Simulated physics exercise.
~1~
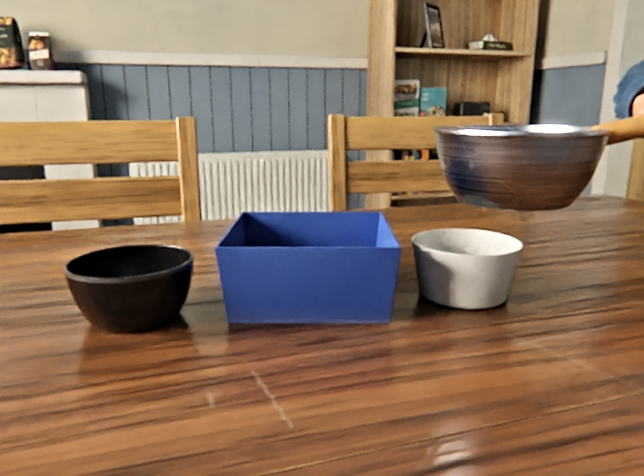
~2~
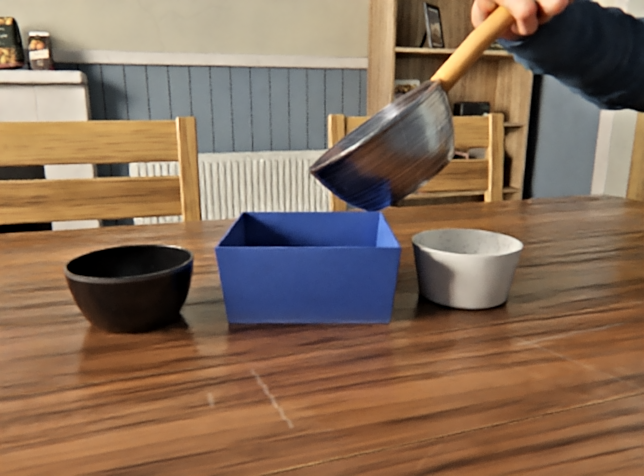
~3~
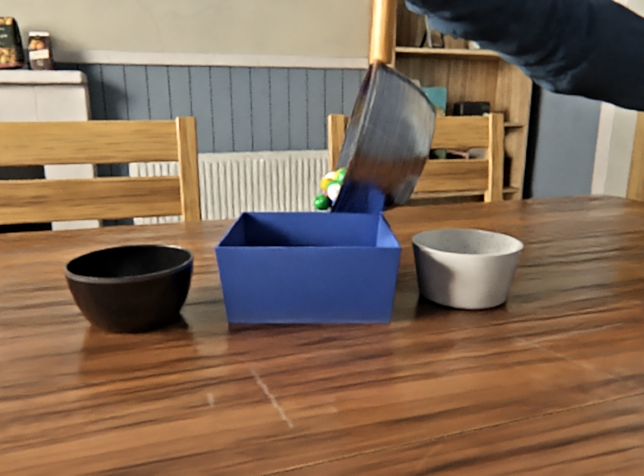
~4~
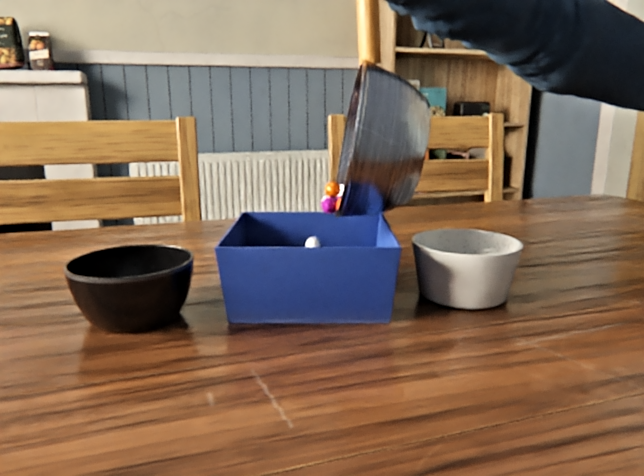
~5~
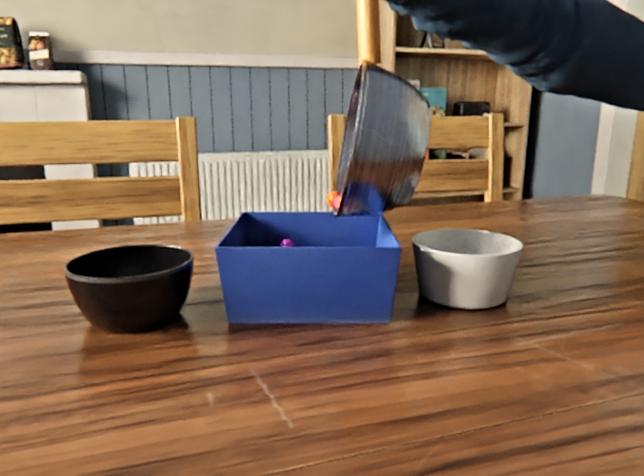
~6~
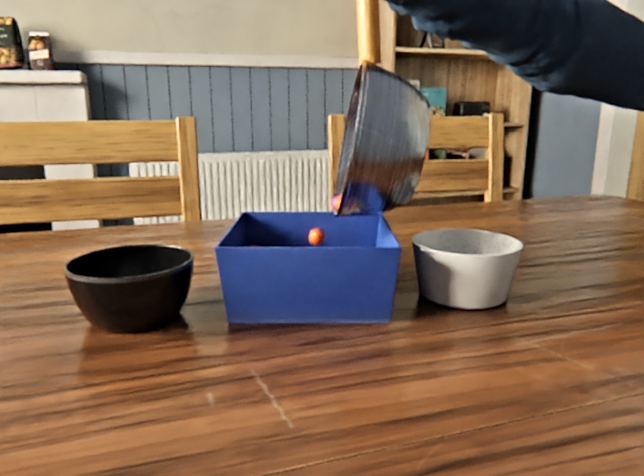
A dark, wooden-handled bowl hangs over the right side of a brown wooden table, seen from a still view facing chairs, a radiator and a shelf. Below it stand a black bowl on the left, a blue rectangular tin in the middle and a white dish on the right. A hand in a dark sleeve carries the handled bowl left and tips it above the tin. As it turns steeply onto its side, colourful marbles gather at its lip and drop into the tin. The bowl then stays tilted while more marbles fall, leaving nearly all of them in the blue tin.
